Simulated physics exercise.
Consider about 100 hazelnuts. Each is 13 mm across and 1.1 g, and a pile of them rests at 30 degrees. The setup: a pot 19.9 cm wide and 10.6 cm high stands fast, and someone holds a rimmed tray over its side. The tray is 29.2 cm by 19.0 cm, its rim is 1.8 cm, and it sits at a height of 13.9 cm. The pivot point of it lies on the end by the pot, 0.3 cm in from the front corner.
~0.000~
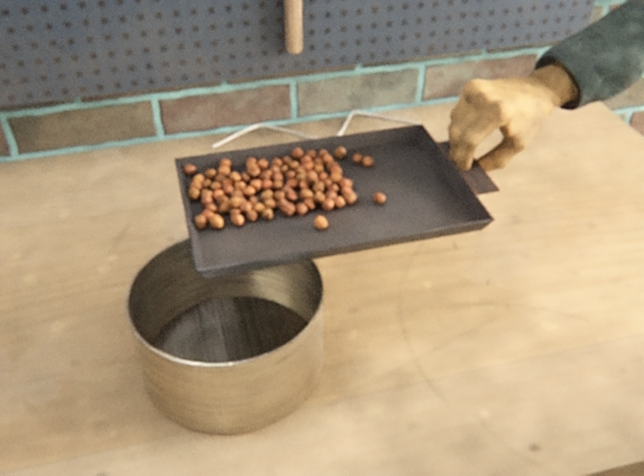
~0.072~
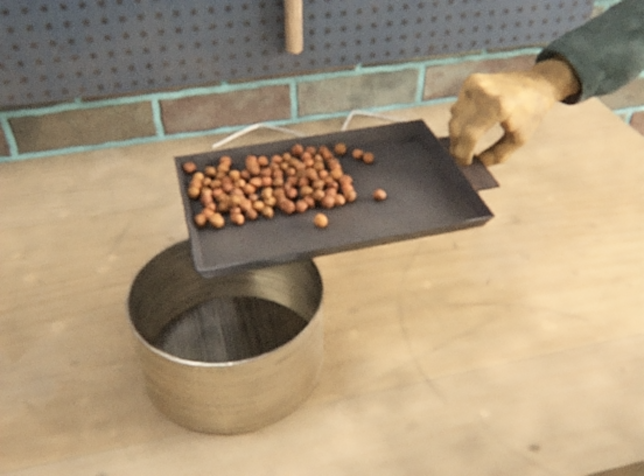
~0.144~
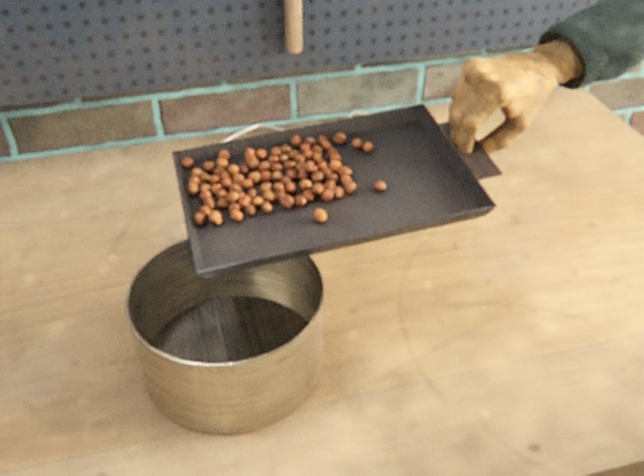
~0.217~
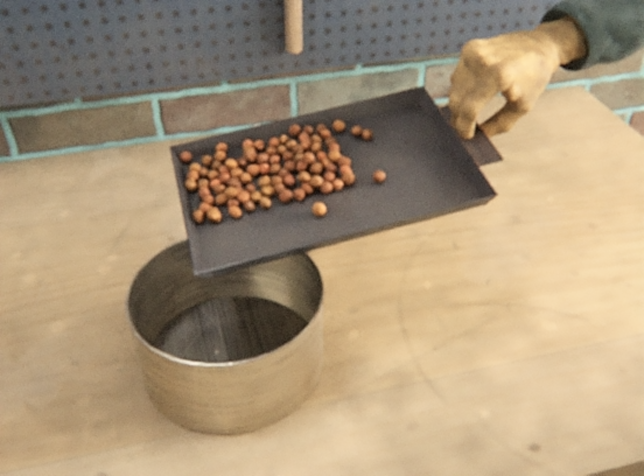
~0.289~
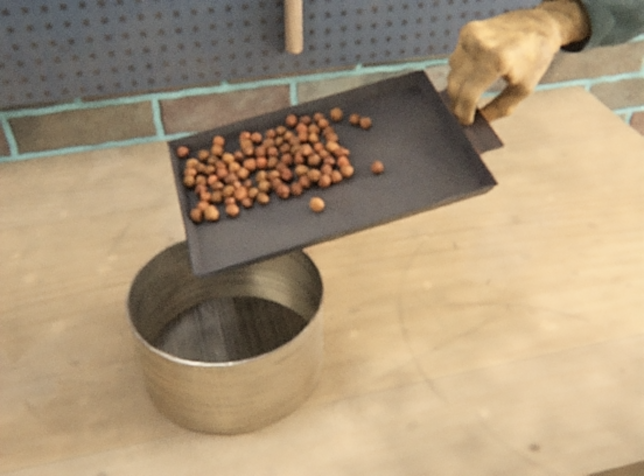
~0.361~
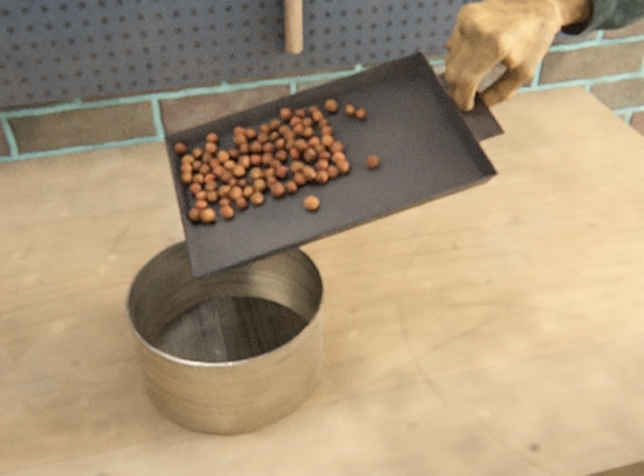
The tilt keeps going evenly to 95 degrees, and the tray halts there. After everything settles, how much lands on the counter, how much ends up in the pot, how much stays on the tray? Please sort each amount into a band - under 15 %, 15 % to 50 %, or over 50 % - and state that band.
Counter: Under 15 %; pot: Over 50 %; tray: Under 15 %.
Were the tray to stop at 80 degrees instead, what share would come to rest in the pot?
100 percent.
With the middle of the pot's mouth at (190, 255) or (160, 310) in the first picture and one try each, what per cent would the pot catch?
Around 40 per cent, then around 100 per cent.
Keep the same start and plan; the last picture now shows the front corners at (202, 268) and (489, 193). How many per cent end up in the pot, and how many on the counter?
Per cent by place - pot 100, counter 0.
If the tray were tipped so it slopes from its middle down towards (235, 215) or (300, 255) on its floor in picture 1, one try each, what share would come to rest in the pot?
That would be close to 40 per cent, then close to 100 per cent.
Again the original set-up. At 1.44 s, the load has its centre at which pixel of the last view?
Near pixel (181, 333).
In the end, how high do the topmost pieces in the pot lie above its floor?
2.5 cm.
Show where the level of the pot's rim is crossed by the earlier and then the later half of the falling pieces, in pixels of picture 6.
(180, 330) first, (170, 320) later, roughly.
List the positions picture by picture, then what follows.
The first frame shows tray tilt 0 degrees, front corners at (204, 264) and (485, 216); middle of the pieces at (279, 185); pot at (226, 290).
The second frame shows tray tilt 1 degrees, front corners at (204, 264) and (485, 213); middle of the pieces at (278, 183).
The third frame shows tray tilt 5 degrees, front corners at (203, 265) and (486, 203), lowest corner left front; middle of the pieces at (277, 176).
The fourth frame shows tray tilt 9 degrees, front corners at (202, 266) and (487, 191), lowest corner left front; middle of the pieces at (276, 169).
The fifth frame shows tray tilt 13 degrees, front corners at (201, 267) and (487, 181), lowest corner left front; middle of the pieces at (273, 162).
The sixth frame shows tray tilt 17 degrees, front corners at (200, 268) and (487, 170), lowest corner left front; middle of the pieces at (268, 159); pot at (226, 290). The tray's pace is about 55 degrees a second.
After 1.01 s, tilt 54 degrees; the tray holds 90 %, the pot 10 %.
After 1.44 s, tilt 78 degrees; the tray holds 30 %, the pot 60 %.
Then, at 1.95 s, tilt 95 degrees; the tray holds 0 %, the pot 100 %.
In the end, at 2.4 s, counter 0 %, pot 100 %, tray 0 %.
